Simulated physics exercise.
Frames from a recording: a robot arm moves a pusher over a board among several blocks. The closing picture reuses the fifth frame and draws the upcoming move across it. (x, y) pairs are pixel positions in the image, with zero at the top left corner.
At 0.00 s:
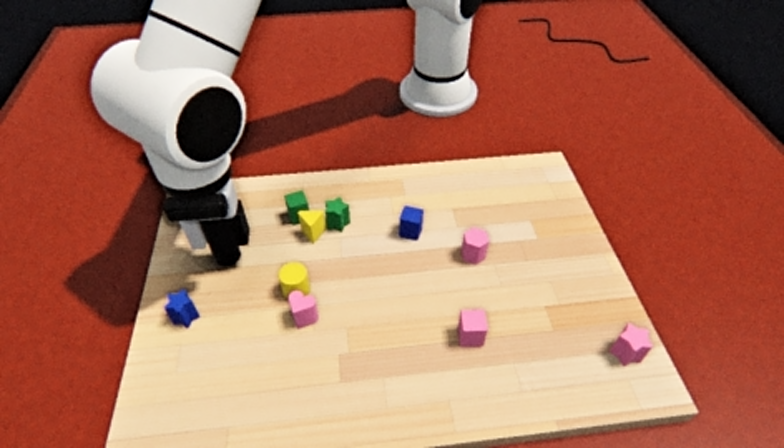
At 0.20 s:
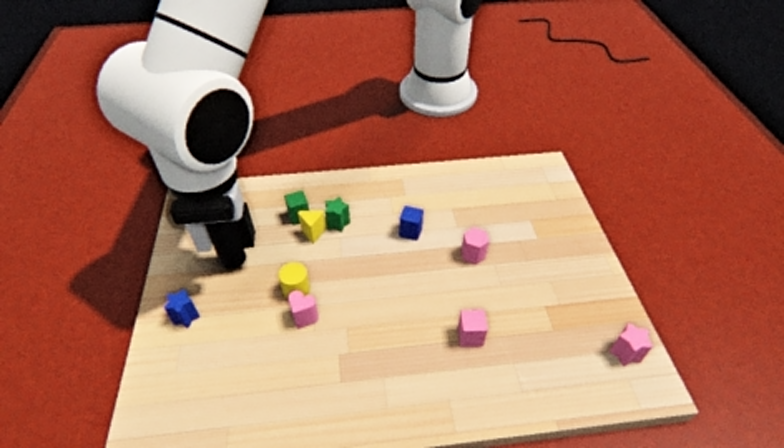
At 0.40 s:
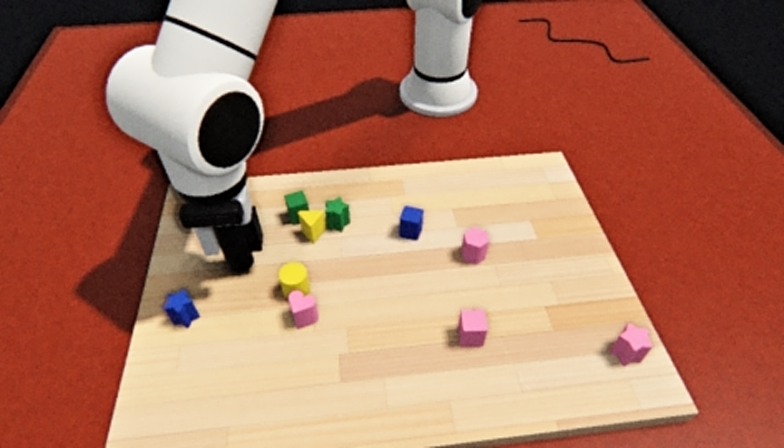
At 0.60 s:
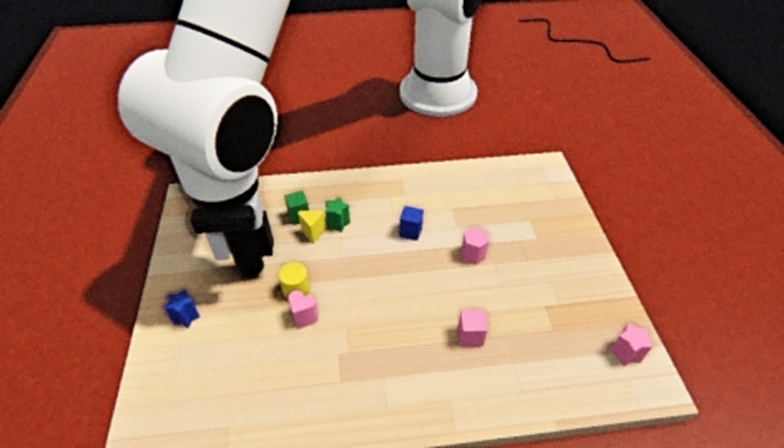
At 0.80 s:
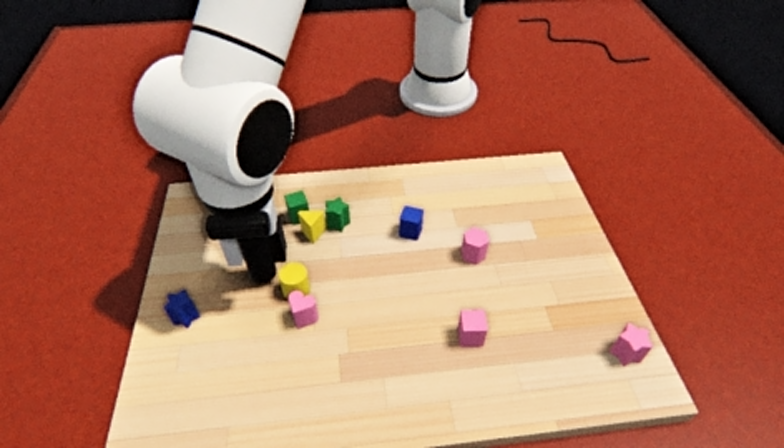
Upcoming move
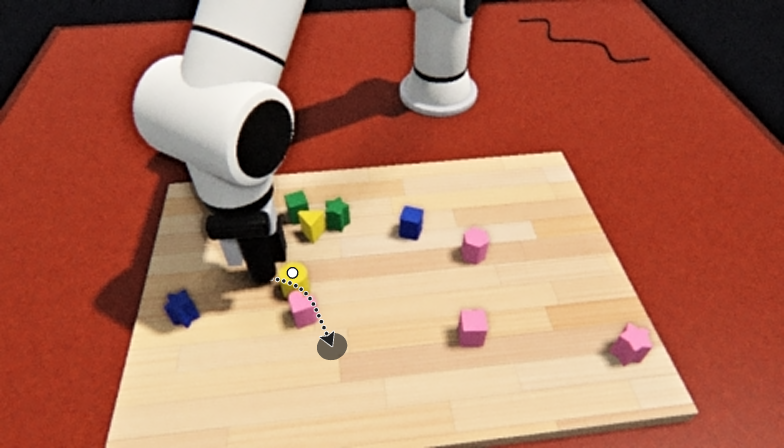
A white robot arm with black joints reaches over a pale wooden board on a red surface, seen from above at an angle, with a second white base behind. Green, yellow, blue and pink blocks lie scattered across the board, a pink star near its right corner. The arm moves its black tip slowly rightward and slightly nearer, up beside the yellow cylinder, while the blocks and camera stay still.
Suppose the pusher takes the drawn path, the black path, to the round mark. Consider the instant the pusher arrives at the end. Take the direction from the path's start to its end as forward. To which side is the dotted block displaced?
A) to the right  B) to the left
The one that fits is B, to the left.
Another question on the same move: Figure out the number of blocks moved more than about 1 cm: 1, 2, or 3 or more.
Once the path ends, two blocks will have shifted.
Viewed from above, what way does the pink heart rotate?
From above, clockwise.
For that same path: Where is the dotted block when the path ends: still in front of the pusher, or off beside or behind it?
The pusher loses it on the way.
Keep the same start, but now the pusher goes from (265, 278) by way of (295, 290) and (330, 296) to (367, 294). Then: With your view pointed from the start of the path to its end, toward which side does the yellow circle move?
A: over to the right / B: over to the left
(A)
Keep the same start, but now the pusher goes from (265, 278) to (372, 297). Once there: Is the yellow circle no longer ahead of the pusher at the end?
That would be a yes.
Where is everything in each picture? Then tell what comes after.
The first picture shows tip of the pusher at (228, 257), middles of tops, yellow circle at (293, 273), pink heart at (301, 301), yellow triangle at (311, 216).
The second picture shows pusher at (233, 259), nothing pushed.
The third picture shows pusher at (241, 262), nothing pushed.
The fourth picture shows pusher at (251, 267), nothing pushed.
The fifth picture shows pusher at (263, 273), yellow circle at (293, 273), pink heart at (301, 301), yellow triangle at (311, 216).
The line goes from (265, 278) through (299, 287) and (318, 314) to (332, 346); the dot is on the yellow circle.
What follows on the original path. One third of the way, pusher at (298, 283); yellow circle at (315, 285).
Two thirds of the way, pusher at (317, 309); yellow circle at (342, 304); pink heart at (302, 321), turned 50° clockwise.
At the end, pusher at (331, 342); yellow circle at (355, 313); pink heart at (298, 338), turned 130° clockwise; yellow triangle unmoved.
